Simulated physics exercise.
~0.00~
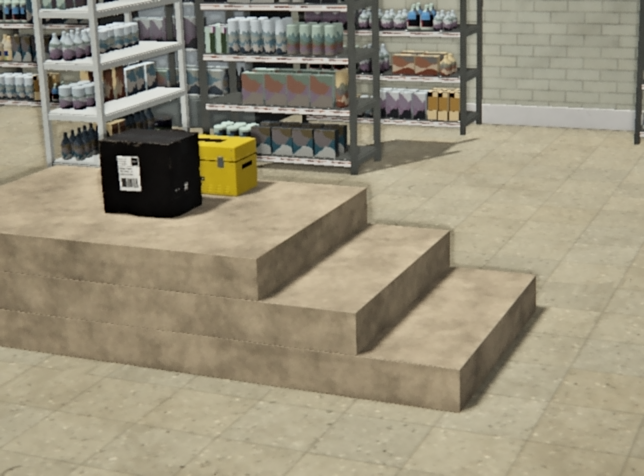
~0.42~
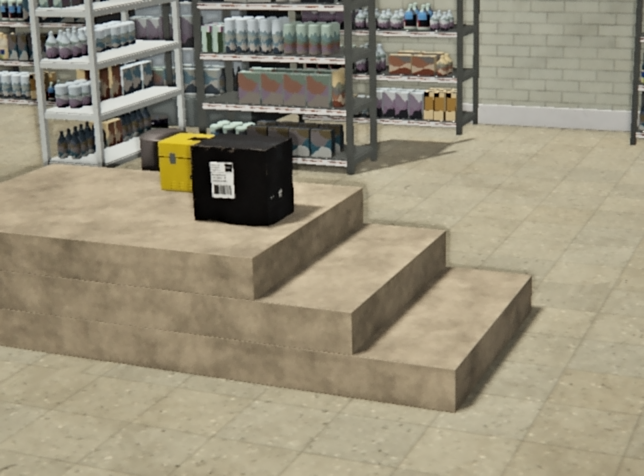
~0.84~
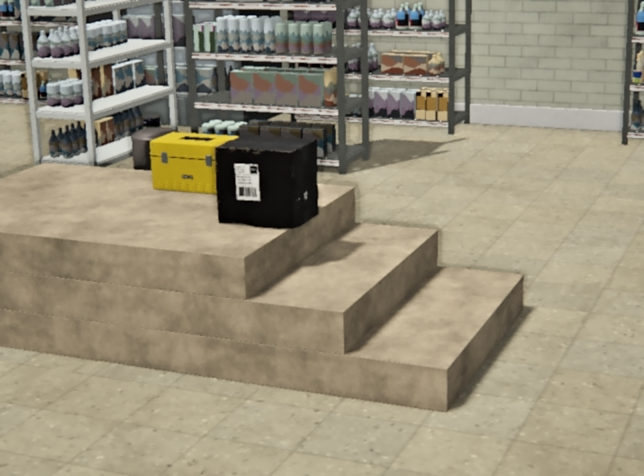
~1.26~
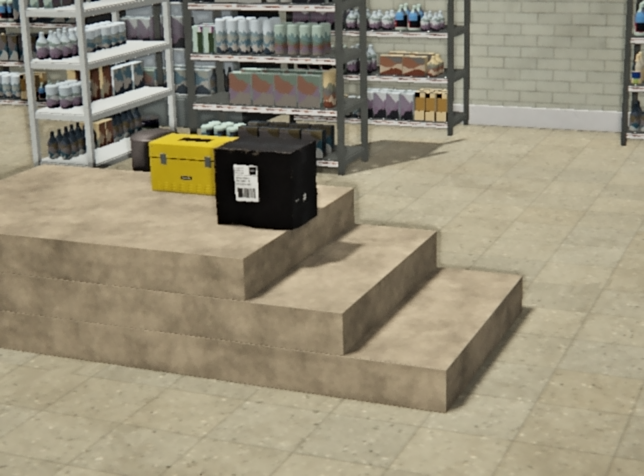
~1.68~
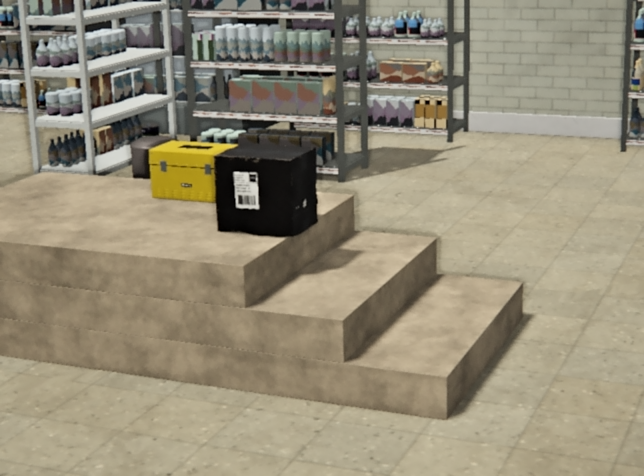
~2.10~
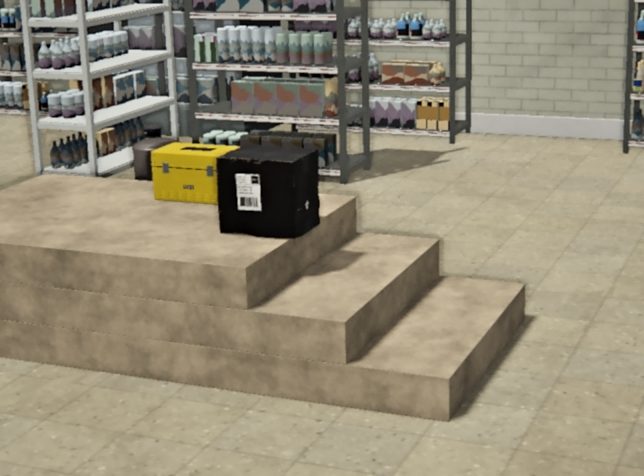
A black parcel slides right past a yellow toolbox and stops upright near the landing's edge.
